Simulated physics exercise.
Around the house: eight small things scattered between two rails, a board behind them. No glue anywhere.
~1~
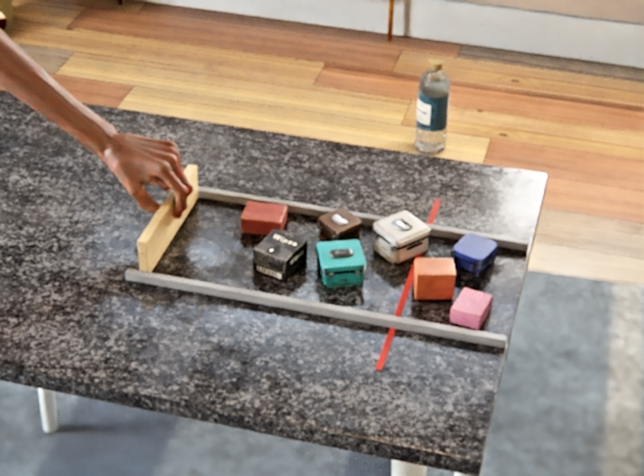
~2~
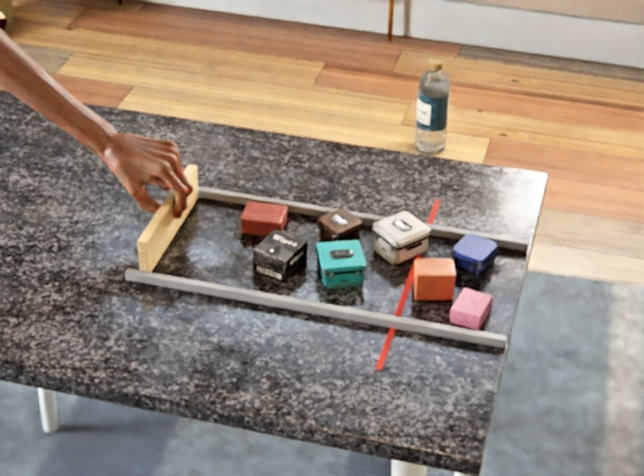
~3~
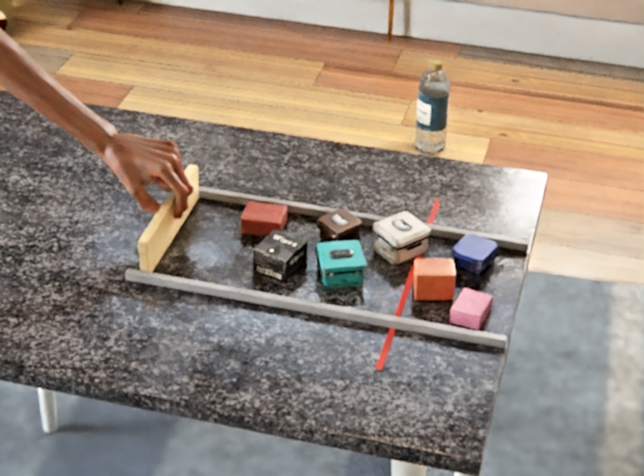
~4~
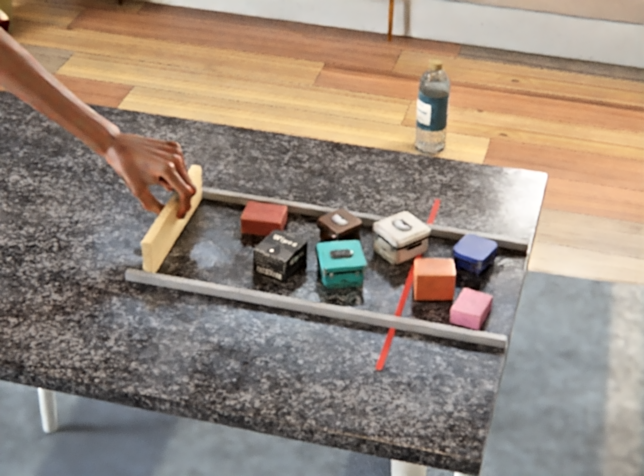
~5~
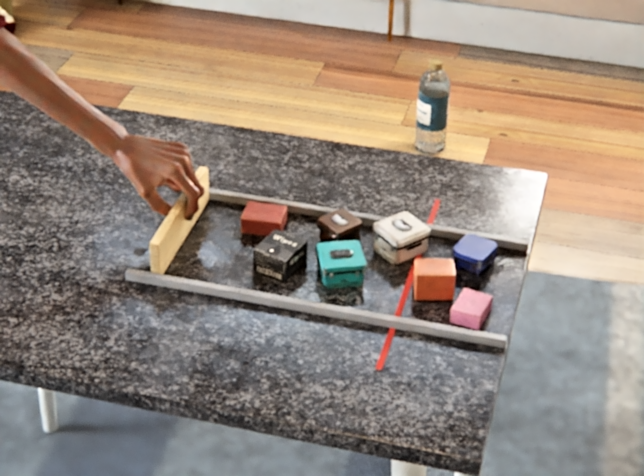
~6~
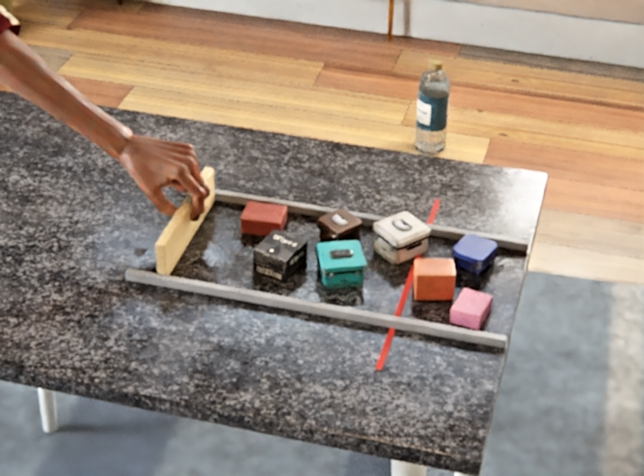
At the start, a hand holds a wooden board upright between two rails on a dark speckled table, with eight small boxes and blocks scattered to its right. The hand stays still briefly, then slides the board a short way right, while the scattered objects remain in place.
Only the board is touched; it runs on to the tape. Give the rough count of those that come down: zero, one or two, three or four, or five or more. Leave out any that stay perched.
In the end the number that fall off is one or two.
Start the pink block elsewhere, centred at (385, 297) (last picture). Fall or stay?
From there it survives.
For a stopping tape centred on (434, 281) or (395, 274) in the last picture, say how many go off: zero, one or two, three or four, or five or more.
The falls would be three or four; one to two.
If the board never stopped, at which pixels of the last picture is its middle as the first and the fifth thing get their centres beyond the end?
Its middle is around (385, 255) and later (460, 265).
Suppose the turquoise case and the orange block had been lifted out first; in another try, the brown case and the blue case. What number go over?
1 in the first case, 0 in the second.
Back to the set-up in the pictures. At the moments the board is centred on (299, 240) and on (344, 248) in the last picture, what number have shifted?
First 5, then 7.
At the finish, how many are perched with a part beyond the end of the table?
3 of them.
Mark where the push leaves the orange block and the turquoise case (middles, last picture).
The orange block at (510, 292), the turquoise case at (468, 287).
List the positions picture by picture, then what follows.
The first picture shows pink block (472, 309); blue case (474, 256); orange block (434, 279); board (169, 218); tape (411, 277).
The second picture shows blue case (474, 256); white case (401, 238).
The third picture shows orange block (434, 280); turquoise case (341, 264).
The fourth picture shows pink block (471, 309); black box (280, 255).
The fifth picture shows blue case (474, 256); red block (264, 219).
The sixth picture shows pink block (471, 309); blue case (474, 256); orange block (434, 280); board (187, 221); tape (411, 277).
Soon after, none off yet; pink block at rest near (471, 309); blue case at rest near (474, 256); orange block at rest near (434, 280).
At rest, the number that fall off is one or two; fallen, blue case.
